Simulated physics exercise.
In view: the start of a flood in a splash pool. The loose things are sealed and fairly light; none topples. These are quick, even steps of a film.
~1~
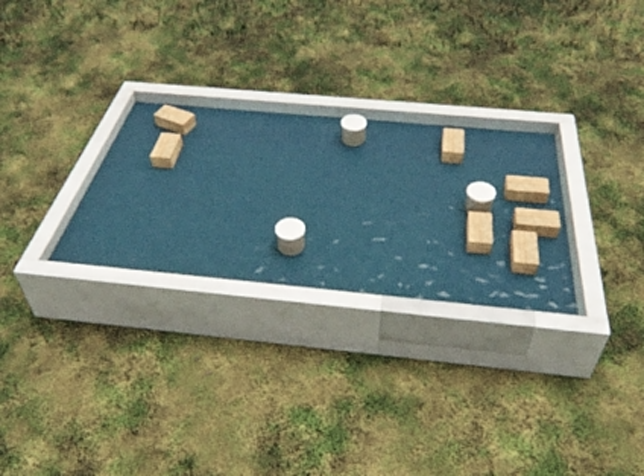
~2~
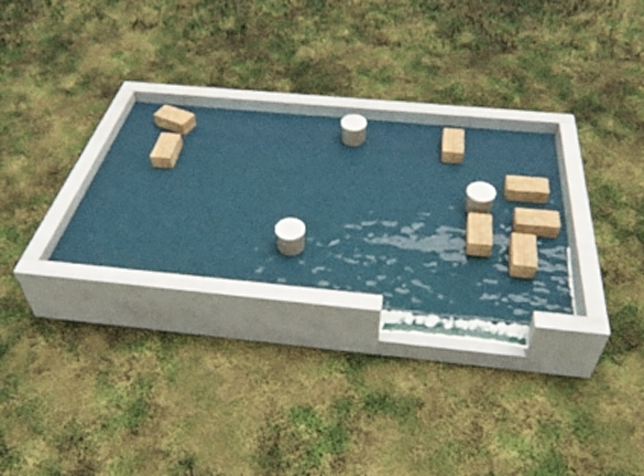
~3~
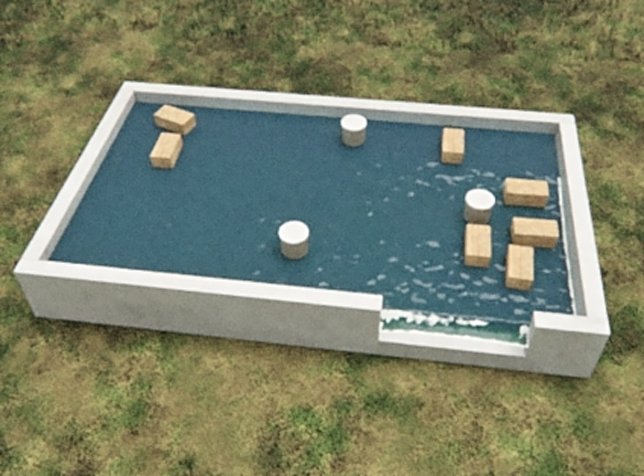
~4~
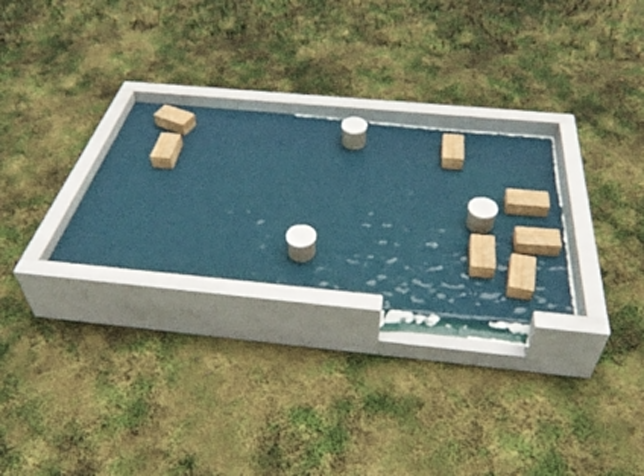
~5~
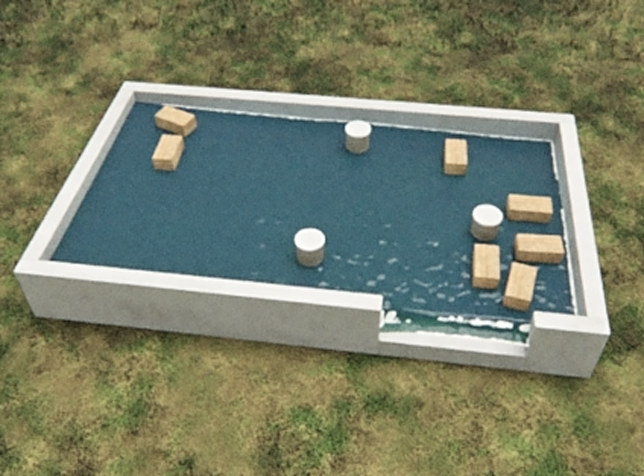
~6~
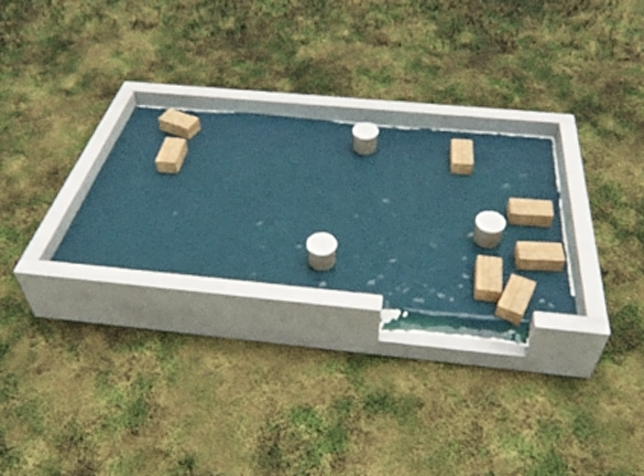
In the video, a section of the front wall of a rectangular pool opens near the right, water churns at the gap, and ripples spread before the floating tan blocks and white cylinders drift slightly, mostly toward the front.
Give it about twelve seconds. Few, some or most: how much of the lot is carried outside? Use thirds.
That comes to from one to two thirds.
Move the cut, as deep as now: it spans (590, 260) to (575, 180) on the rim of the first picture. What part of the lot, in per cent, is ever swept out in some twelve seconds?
About 60 per cent.
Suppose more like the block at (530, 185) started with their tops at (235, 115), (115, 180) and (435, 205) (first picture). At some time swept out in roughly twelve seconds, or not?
As listed: Stays, no, out.
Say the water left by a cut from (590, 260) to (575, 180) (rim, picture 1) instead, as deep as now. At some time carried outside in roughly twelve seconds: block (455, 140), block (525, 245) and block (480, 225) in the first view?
One after the other: Gone, out, carried outside.
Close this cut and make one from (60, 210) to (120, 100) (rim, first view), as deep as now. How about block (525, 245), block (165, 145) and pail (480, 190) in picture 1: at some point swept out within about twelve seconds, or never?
One after the other: Still in, through, stays.
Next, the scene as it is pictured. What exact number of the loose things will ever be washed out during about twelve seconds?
It comes to 6.
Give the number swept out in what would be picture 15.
That makes 3.
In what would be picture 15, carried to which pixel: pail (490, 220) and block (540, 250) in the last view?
Close to (495, 291) and (513, 323).
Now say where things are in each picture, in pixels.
The first frame shows a block at (525, 247), afloat; a block at (480, 227) floats; 0 of 10 have shifted.
The second frame shows a block at (525, 250), afloat; a block at (480, 229) floats; 0 of 10 have shifted.
The third frame shows a block at (521, 262) floats, close to its start; a block at (479, 240) floats, close to its start; 3 of 10 have shifted.
The fourth frame shows a block at (523, 272) floats, close to its start; a block at (483, 251), afloat, close to its start; 6 of 10 have shifted.
The fifth frame shows a block at (522, 281), afloat, close to its start; a block at (487, 261), afloat, close to its start; 8 of 10 have shifted.
The sixth frame shows a block at (517, 294) floats, a stride from its start; a block at (489, 273), afloat, a stride from its start; 8 of 10 have shifted.
A moment on, 1 of 10 are out; 9 afloat.
Next, 3 of 10 are out; 7 afloat.
Later, 5 of 10 are out; 5 afloat.
In the end, 6 of 10 are out; 4 afloat.
